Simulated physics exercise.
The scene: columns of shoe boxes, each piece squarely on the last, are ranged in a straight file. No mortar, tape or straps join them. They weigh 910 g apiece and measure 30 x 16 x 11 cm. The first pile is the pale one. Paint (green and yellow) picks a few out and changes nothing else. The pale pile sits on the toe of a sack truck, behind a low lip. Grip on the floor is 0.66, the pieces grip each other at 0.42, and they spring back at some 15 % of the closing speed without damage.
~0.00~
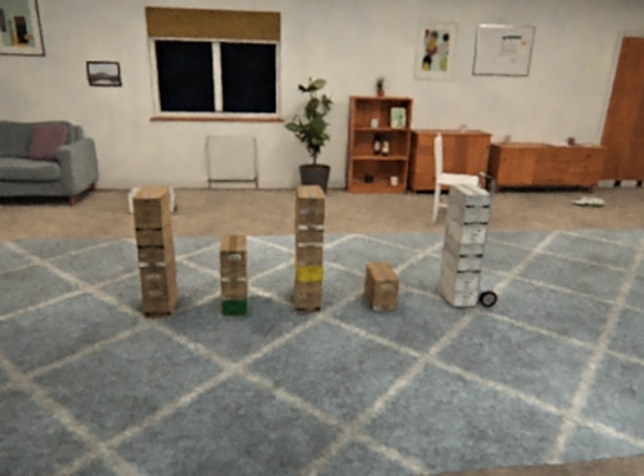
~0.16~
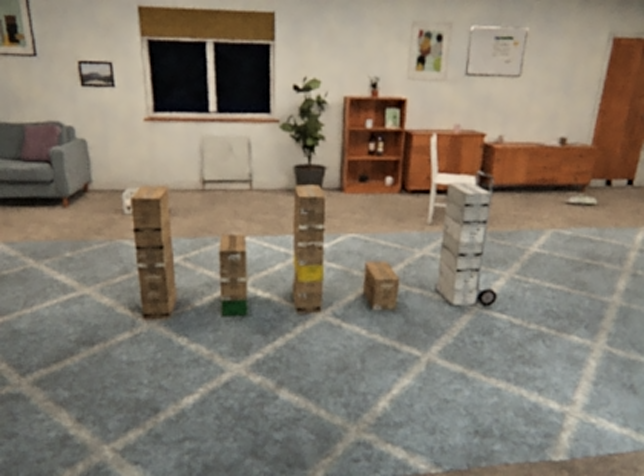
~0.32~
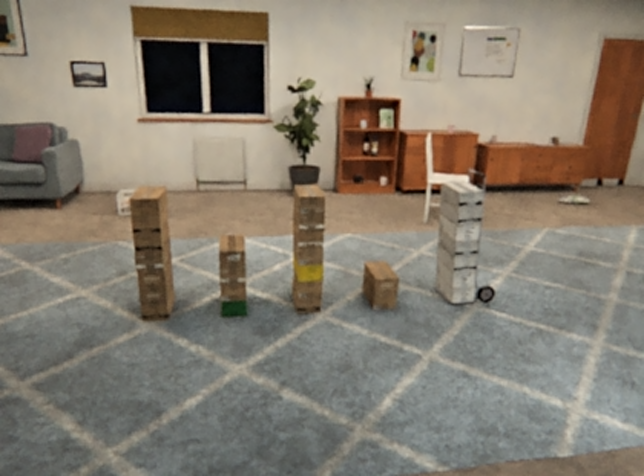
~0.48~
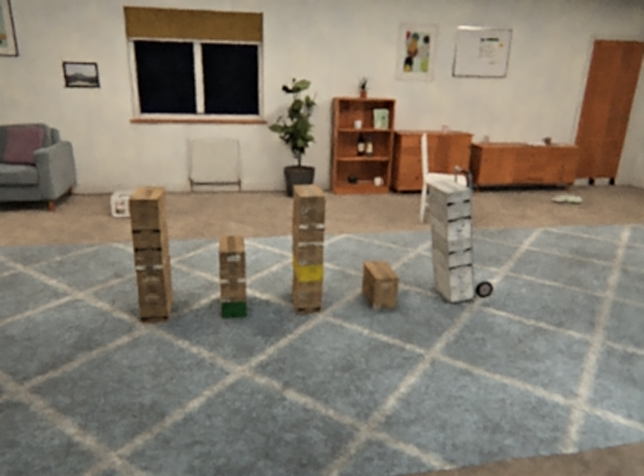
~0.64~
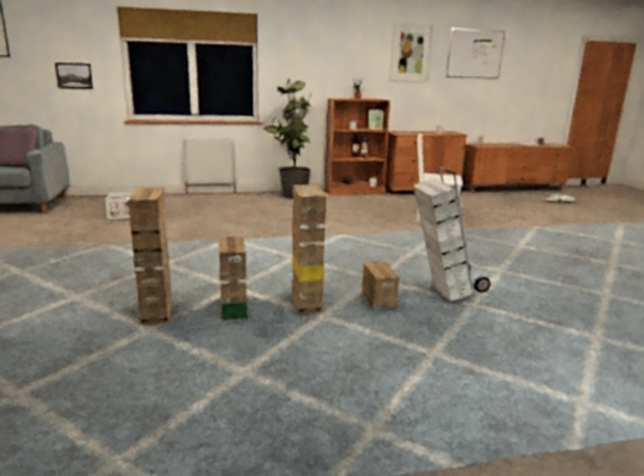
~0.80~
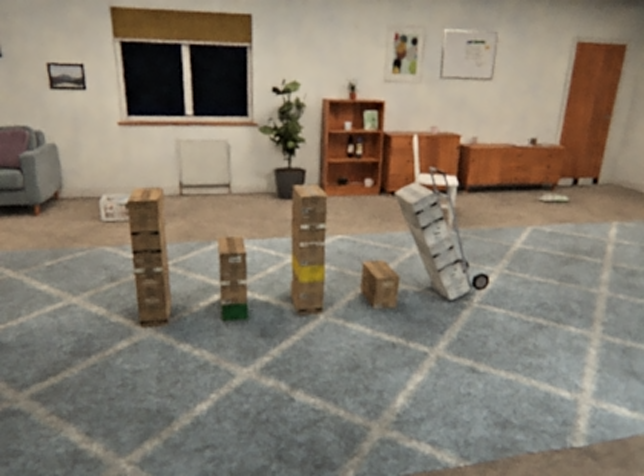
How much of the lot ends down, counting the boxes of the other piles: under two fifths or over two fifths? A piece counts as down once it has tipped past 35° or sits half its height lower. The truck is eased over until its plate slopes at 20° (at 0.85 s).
It comes to under two fifths.
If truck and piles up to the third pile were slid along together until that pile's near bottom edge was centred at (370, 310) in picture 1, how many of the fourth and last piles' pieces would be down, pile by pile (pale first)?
In that case fourth 0, last 0.
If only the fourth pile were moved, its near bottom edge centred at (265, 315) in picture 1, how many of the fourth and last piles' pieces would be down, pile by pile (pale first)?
Then fourth 0, last 0.
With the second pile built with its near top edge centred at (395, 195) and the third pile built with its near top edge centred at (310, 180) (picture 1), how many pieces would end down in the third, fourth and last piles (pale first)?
Then third 7, fourth 3, last 6.
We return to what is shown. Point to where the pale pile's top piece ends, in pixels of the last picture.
Around (325, 291).
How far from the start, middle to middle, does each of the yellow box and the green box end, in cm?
About: Yellow 0, green 0.
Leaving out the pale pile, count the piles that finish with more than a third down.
0 of them.
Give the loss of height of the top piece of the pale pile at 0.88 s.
About 10 cm.
After 0.88 s, 2 of the pale pile down; none of the 20 other boxes down.
After 1.00 s, 7 of the pale pile down; none of the 20 other boxes down.
After 1.60 s, 7 of the pale pile down; none of the 20 other boxes down, 3 disturbed.
In the end (2.4 s), 7 of the pale pile down; none of the 20 other boxes down, 3 disturbed; yellow box unmoved; green box unmoved. That is 0 per cent. From the last view, middles, yellow box near (306, 265), green box near (234, 302).
